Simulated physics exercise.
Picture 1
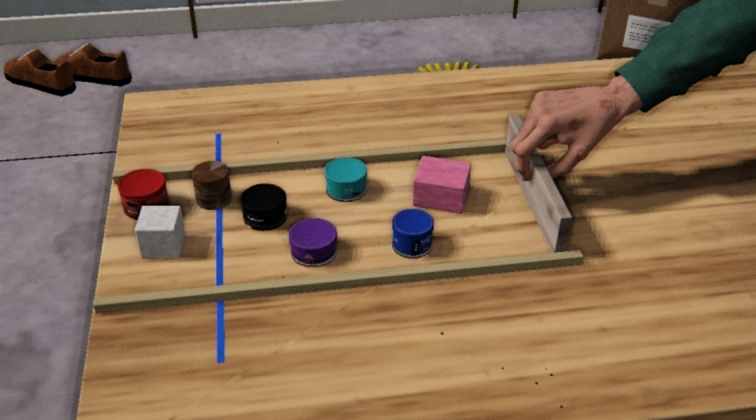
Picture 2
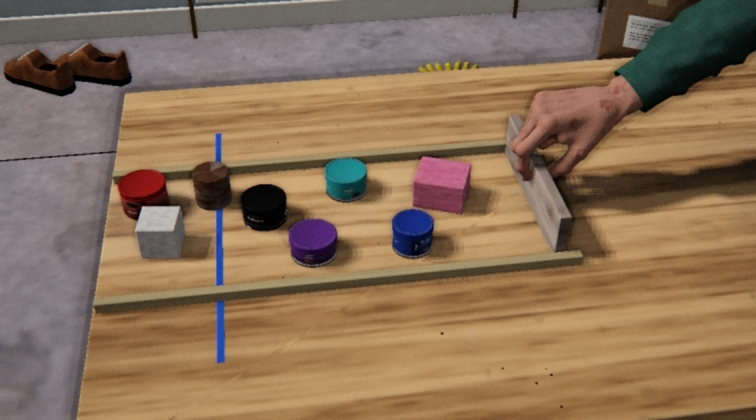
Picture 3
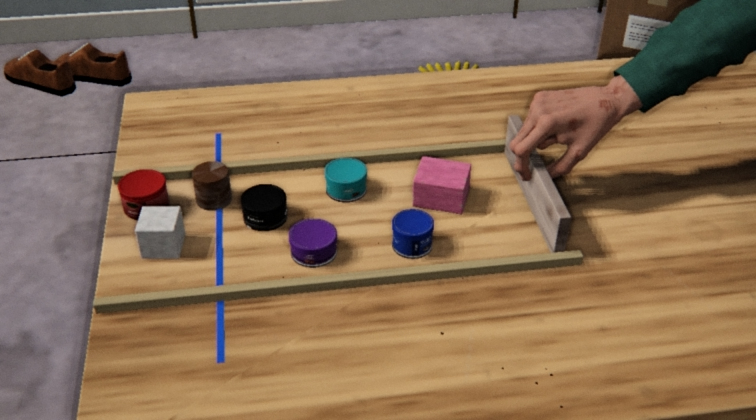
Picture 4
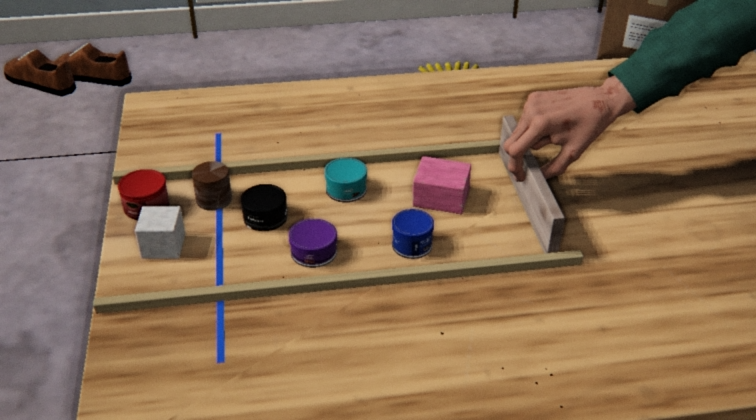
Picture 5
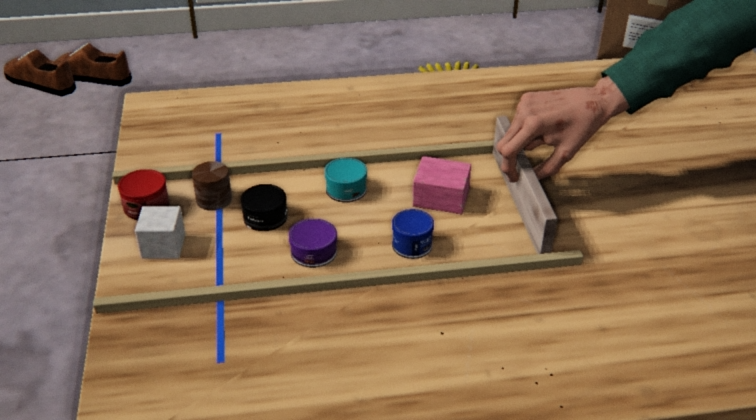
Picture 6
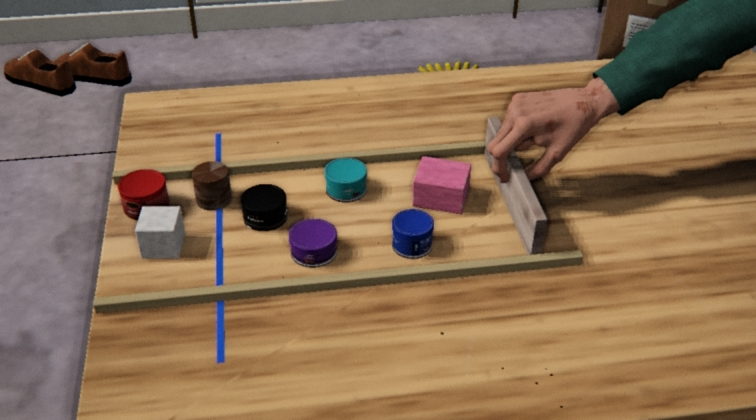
The clip opens on a wooden table where small round tubs, a white block and a pink block sit scattered between two long rails, with a blue line crossing near the left. A hand at the right holds an upright board and slides it slightly left, while the objects stay still.
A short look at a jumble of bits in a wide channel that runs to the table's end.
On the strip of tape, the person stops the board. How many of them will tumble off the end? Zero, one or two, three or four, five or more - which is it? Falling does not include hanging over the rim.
No losses.
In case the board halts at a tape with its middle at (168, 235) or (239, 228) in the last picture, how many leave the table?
First try 3, second try 0.
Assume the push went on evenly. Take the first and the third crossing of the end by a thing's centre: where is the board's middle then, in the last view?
Earlier crossing: About (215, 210); later crossing: About (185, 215).
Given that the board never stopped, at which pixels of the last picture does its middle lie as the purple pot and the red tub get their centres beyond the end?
Points: About (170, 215) and about (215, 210).
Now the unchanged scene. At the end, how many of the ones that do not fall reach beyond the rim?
The count is 2.
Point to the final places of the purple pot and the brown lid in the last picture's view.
Final positions - purple pot around (153, 254), brown lid around (156, 189).
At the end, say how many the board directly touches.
At rest, 3 are in contact.
Soon after, none off yet; red tub at rest near (144, 195); white block at rest near (161, 232); brown lid at rest near (212, 186).
At rest, the number that fall off is zero.
